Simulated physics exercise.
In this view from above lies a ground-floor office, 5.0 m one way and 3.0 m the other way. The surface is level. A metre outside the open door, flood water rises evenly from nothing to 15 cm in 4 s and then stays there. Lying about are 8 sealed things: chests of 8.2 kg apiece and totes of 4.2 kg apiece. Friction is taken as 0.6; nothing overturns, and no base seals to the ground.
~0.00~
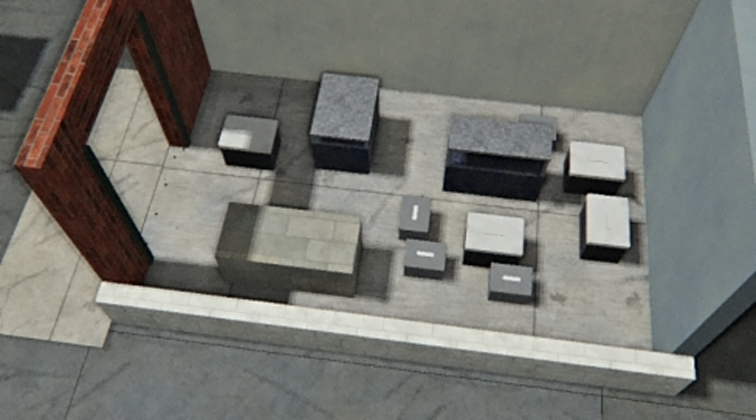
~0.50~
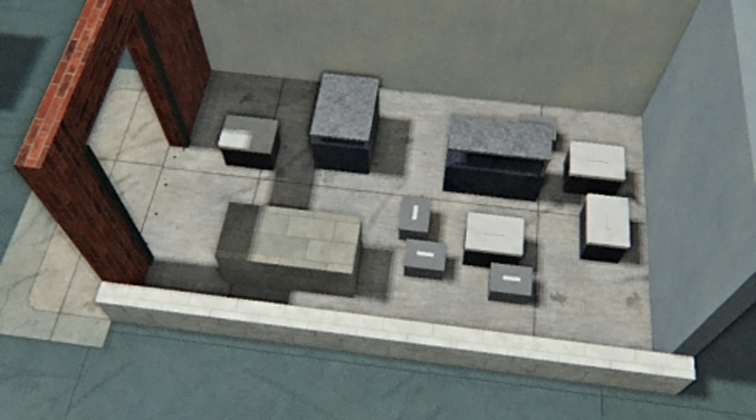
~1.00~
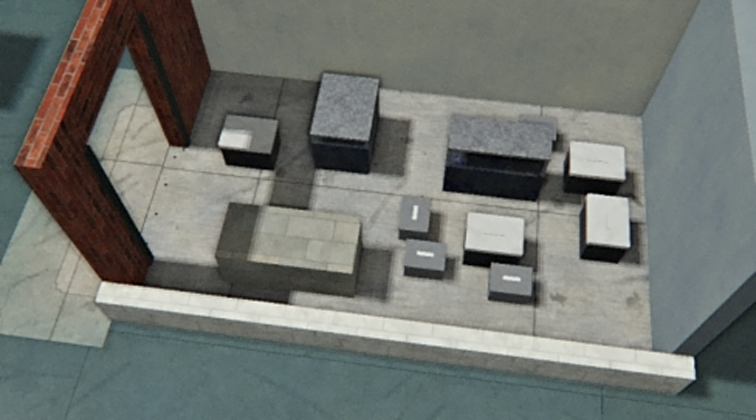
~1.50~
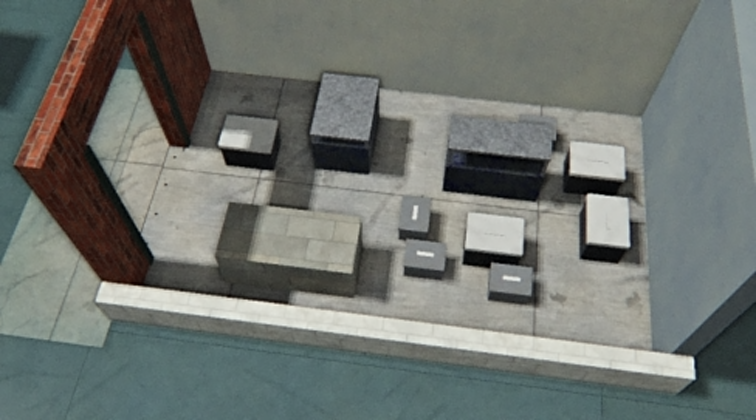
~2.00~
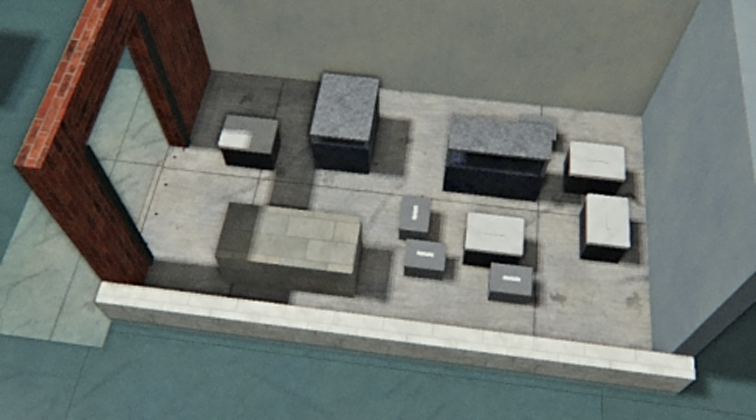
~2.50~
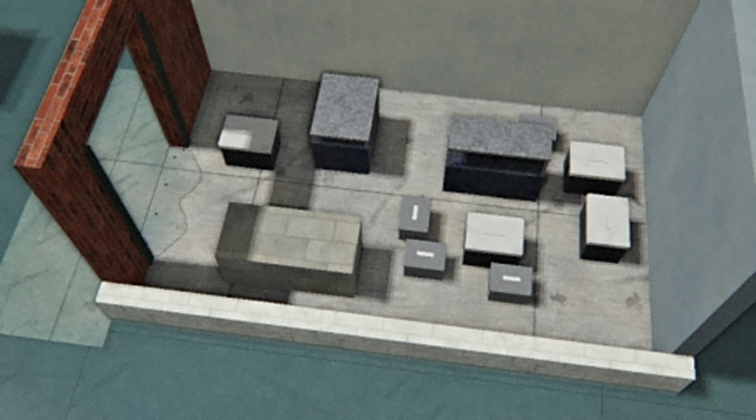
At the start, an office seen from above has dry floors inside and out, with blocky furniture and boxes standing about. Bluish water then spreads over the ground outside and covers the paving by the open doorway at left. Finally a thin sheet edges just inside, while the furniture and boxes stay still.
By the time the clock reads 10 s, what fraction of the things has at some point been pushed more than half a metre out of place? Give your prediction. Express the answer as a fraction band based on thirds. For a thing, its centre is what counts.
The band is one third to two thirds.
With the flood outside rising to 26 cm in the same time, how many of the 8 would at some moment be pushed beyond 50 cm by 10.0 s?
I count 8 of them in that case.
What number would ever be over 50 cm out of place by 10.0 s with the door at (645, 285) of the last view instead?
That gives 5 of them.
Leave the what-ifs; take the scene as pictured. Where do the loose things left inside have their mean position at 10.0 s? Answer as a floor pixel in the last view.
The centre sits near (540, 229).
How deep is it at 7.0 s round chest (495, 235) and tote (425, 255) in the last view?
Close to 3 and 4 centimetres.
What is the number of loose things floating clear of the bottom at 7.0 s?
The count is 3.
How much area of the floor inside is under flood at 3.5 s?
Near 1.5 m2 in all.
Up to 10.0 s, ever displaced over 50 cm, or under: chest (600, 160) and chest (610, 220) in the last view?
In that order: Below, below.
After 3.5 s 0 of 8 are over 50 cm from their spots; 0 afloat.
After 4.5 s 0 of 8 are over 50 cm from their spots; 0 afloat.
After 7.0 s 2 of 8 are over 50 cm from their spots; 3 afloat.
After 10.0 s 4 of 8 are over 50 cm from their spots, and 5 have been at some point; 6 afloat.
